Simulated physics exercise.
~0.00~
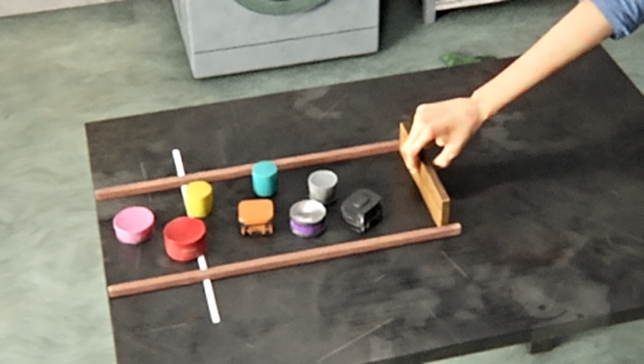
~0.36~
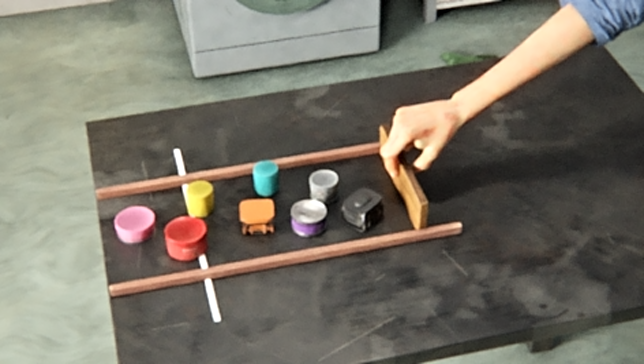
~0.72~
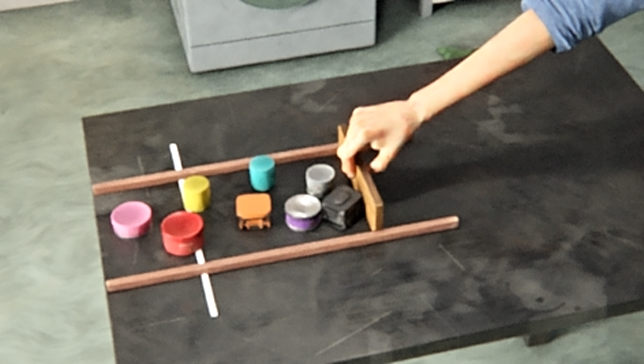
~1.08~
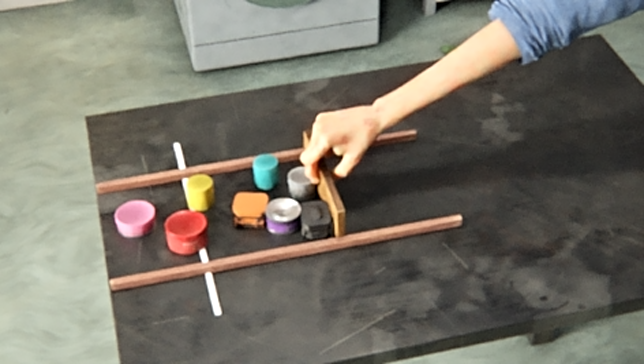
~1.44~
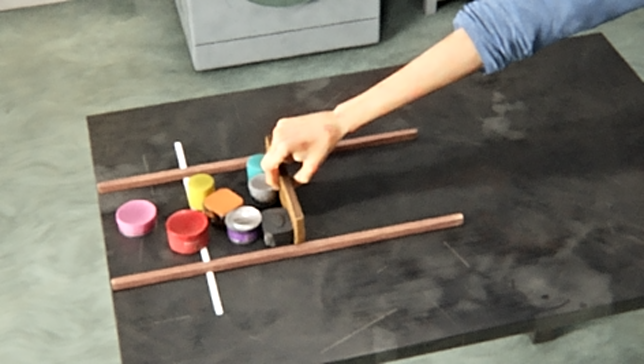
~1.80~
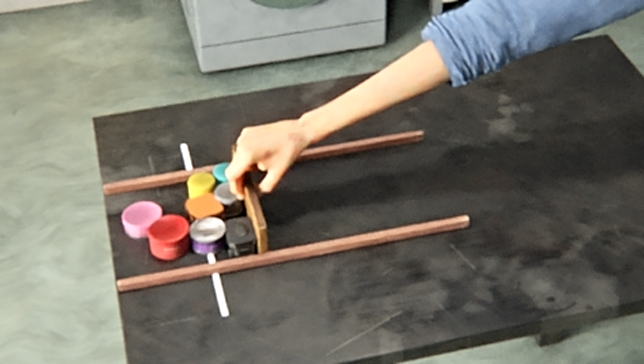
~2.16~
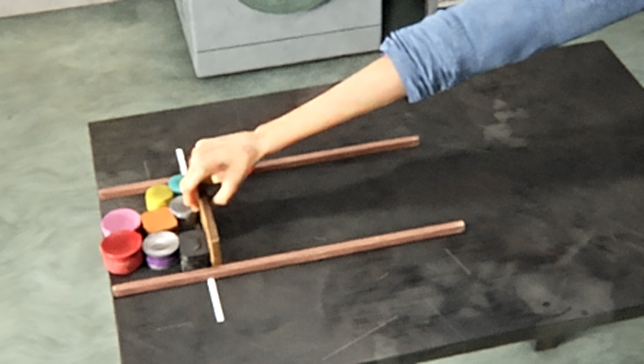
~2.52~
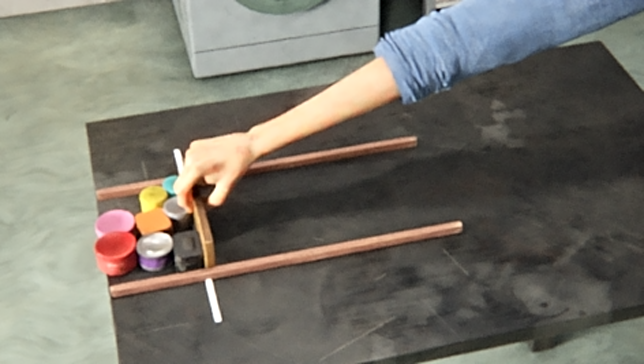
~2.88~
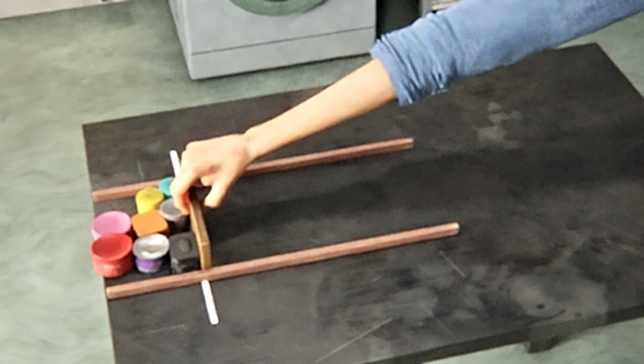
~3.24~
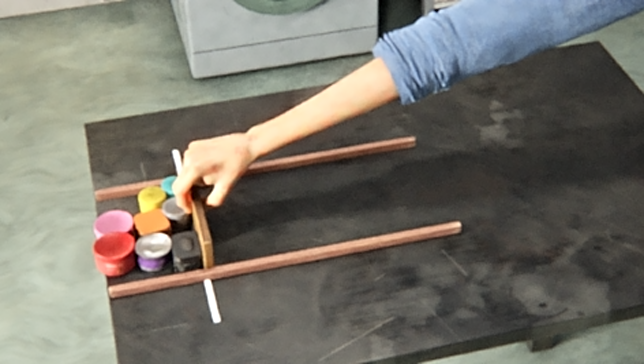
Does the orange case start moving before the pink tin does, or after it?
The orange case starts moving before the pink tin, which stays where it is until the cluster is pushed close to the left edge.
